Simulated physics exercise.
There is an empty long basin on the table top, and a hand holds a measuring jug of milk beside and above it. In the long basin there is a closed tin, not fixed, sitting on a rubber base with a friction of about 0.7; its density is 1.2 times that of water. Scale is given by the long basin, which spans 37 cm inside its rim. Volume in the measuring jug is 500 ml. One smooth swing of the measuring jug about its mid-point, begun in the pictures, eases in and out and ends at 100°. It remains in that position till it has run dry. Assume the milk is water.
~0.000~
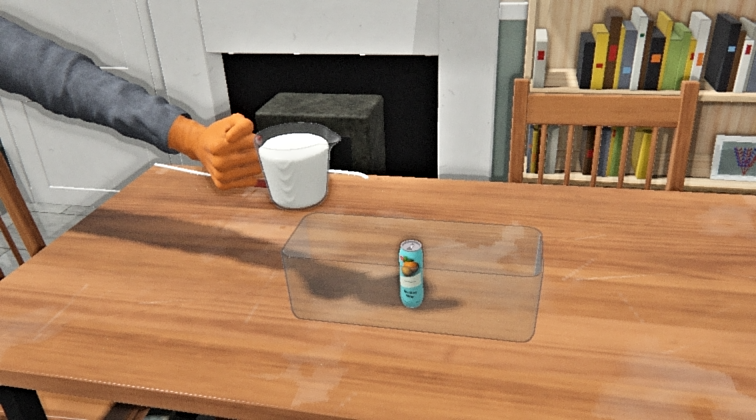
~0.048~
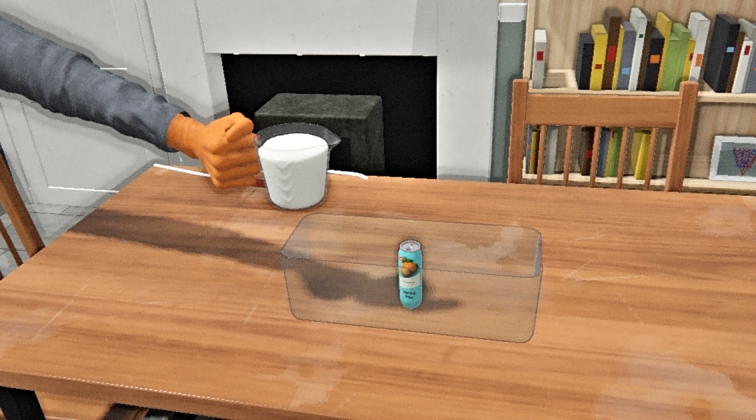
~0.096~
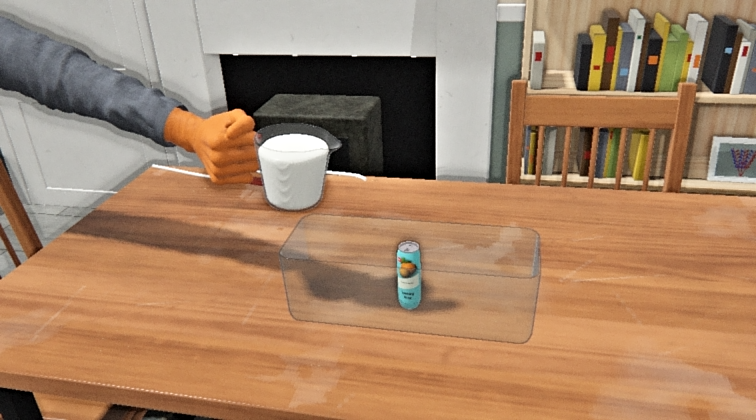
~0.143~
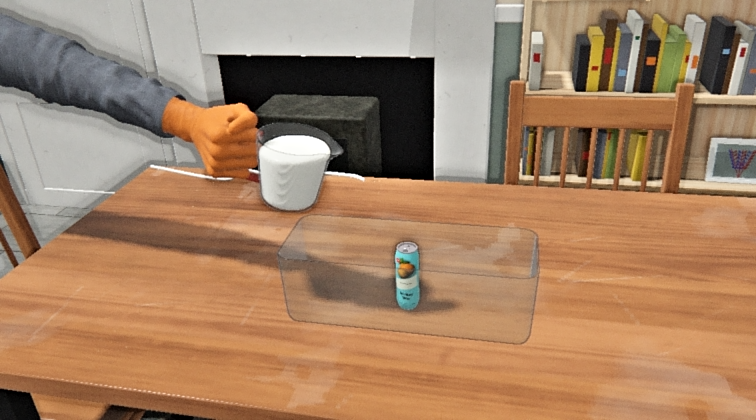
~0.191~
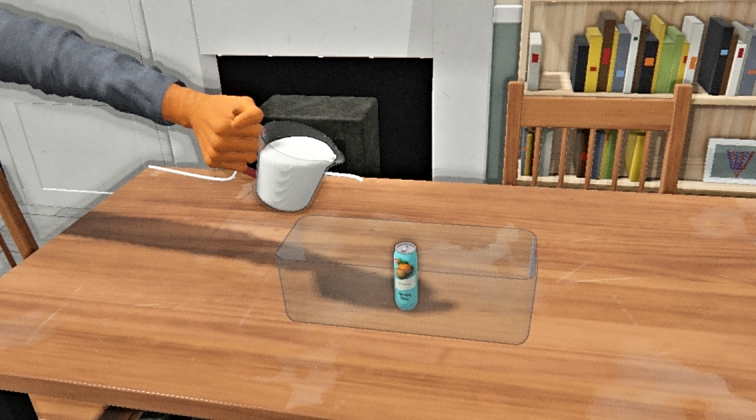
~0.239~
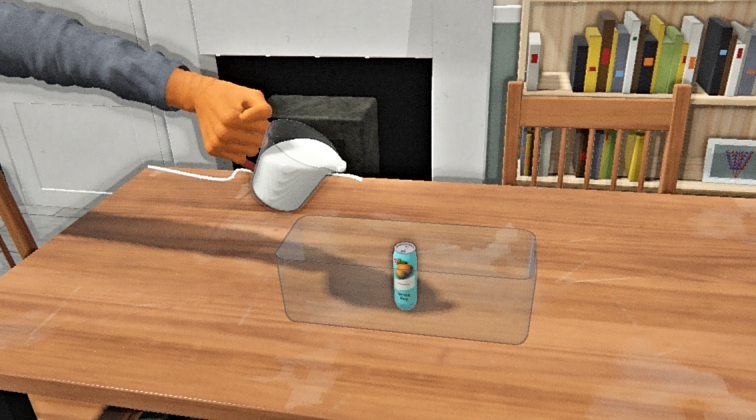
A gloved hand tilts a jug of milk rightward beside a clear basin holding a tin.
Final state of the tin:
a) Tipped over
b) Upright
b.
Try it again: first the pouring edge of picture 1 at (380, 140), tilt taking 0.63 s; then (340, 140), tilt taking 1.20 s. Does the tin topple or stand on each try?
Try 1: Tipped over; try 2: Still standing.
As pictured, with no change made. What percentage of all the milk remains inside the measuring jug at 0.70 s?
Around 10 in a hundred.
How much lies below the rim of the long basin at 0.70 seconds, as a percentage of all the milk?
Around 82 parts in a hundred.
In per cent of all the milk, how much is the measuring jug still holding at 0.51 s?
Near 48 in a hundred.
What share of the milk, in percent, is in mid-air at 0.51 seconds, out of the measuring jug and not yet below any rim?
Roughly 24 percent.
Then, 0.51 s in, the tilt is 91° and 47 per cent is still to pour; the tin stands where it began.
Then, 0.70 s in, the tilt is 100° and 9 per cent is still to pour; the tin stands where it began.
Then, 0.91 s in, the tilt is 100° and 1 per cent is still to pour; the tin stands where it began.
Then, 1.13 s in, the tilt is 100° and 0 per cent is still to pour; the tin stands where it began.
Finally, the tin stands where it began.
